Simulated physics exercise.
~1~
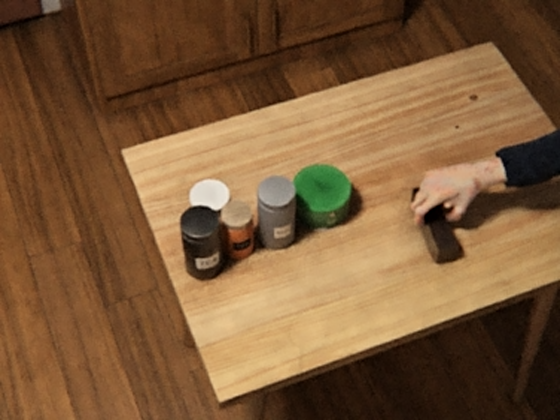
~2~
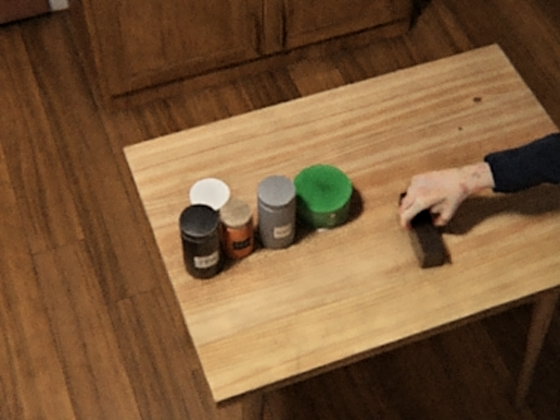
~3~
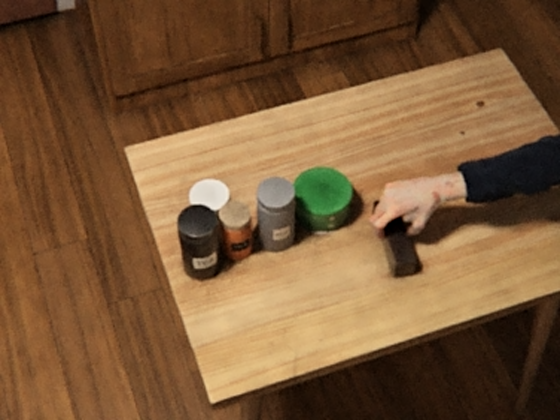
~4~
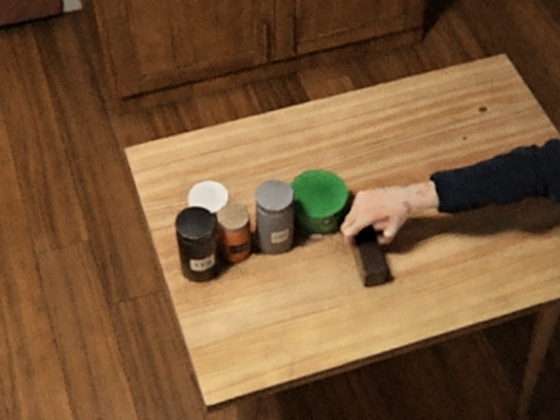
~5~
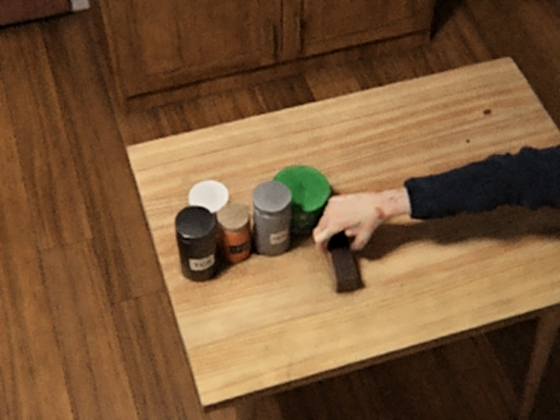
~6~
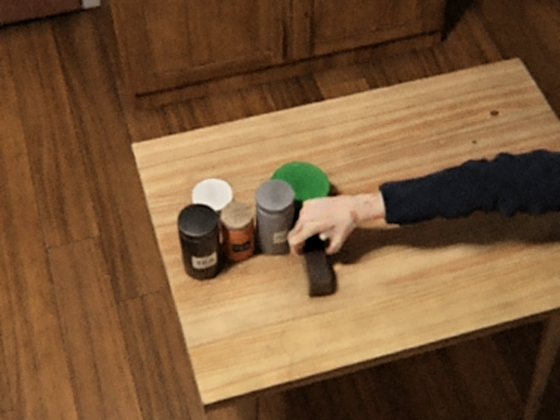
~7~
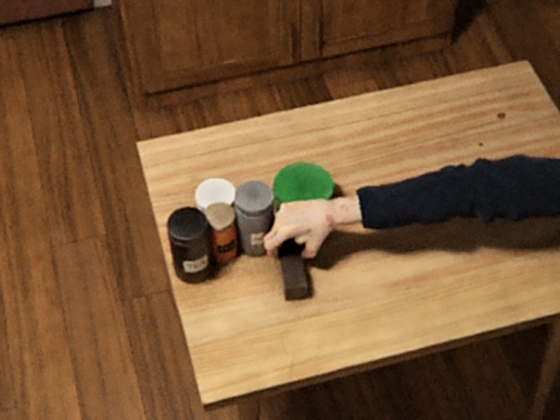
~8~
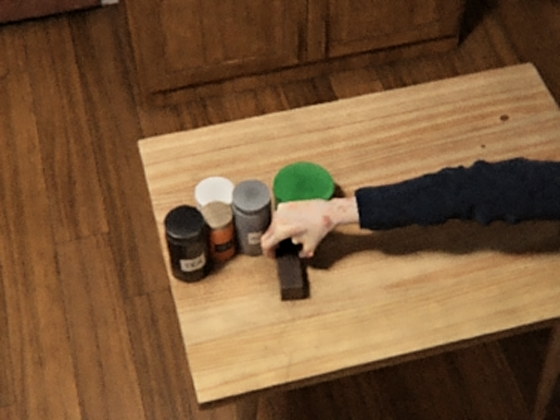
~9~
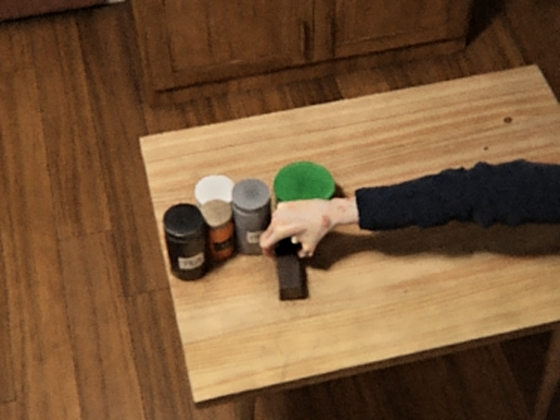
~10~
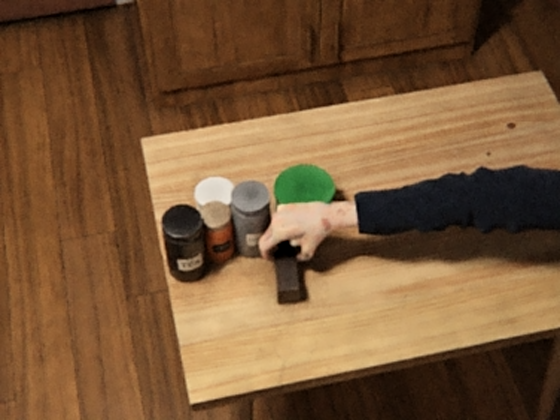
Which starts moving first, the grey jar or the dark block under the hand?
The dark block starts moving first. The grey jar stays in place until the block has slid most of its way left.
